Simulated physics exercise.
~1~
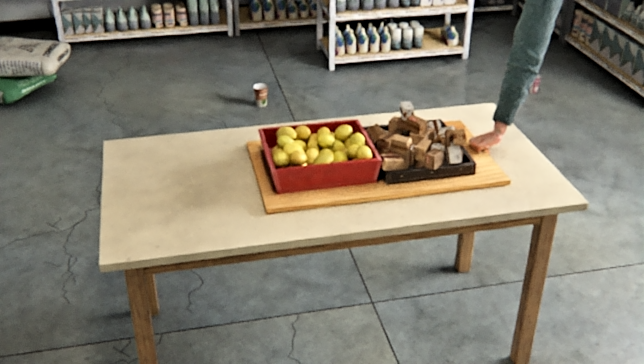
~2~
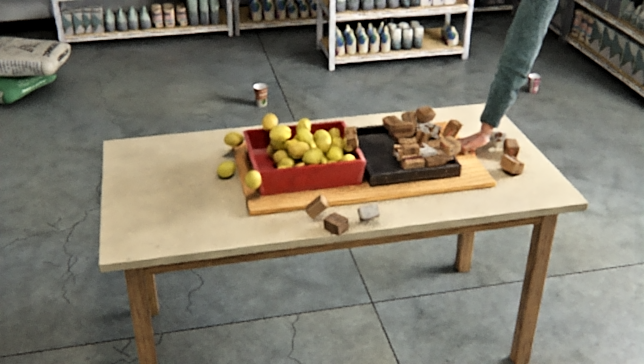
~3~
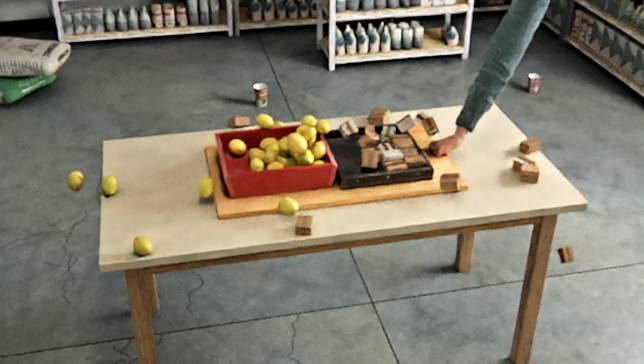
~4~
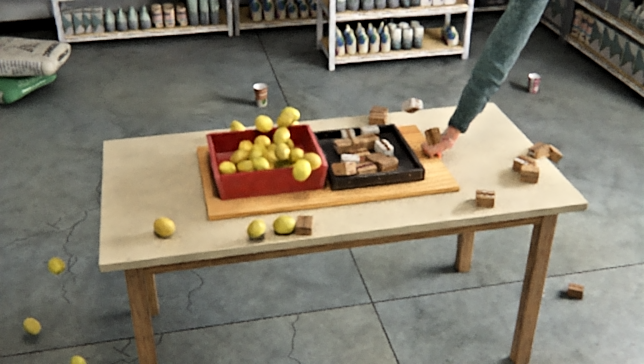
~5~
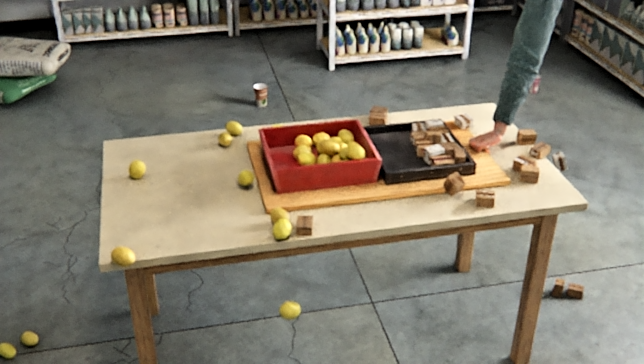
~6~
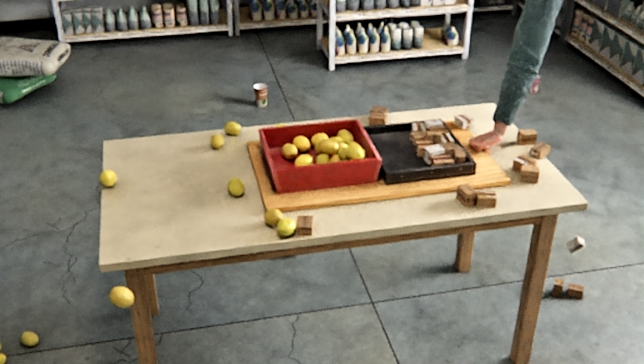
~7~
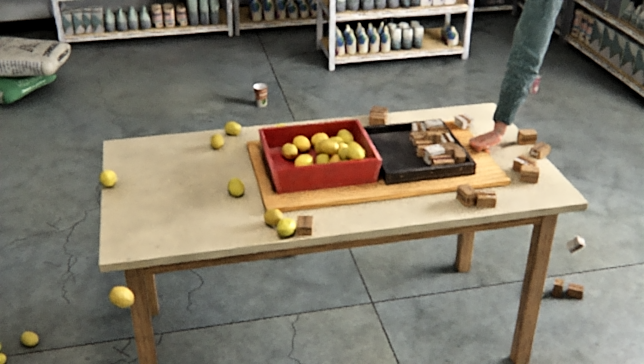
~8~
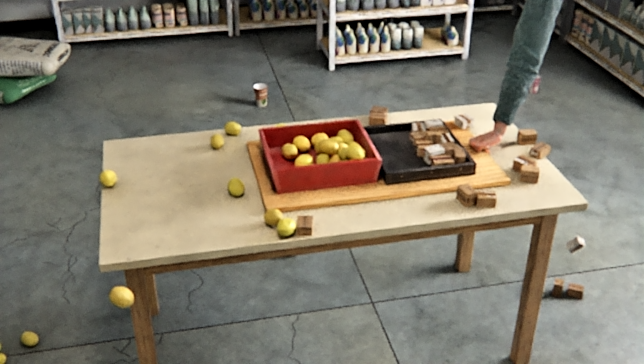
Storeroom table with a hand sliding a board left and back right, spilling lemons and small brown blocks from red and black boxes.
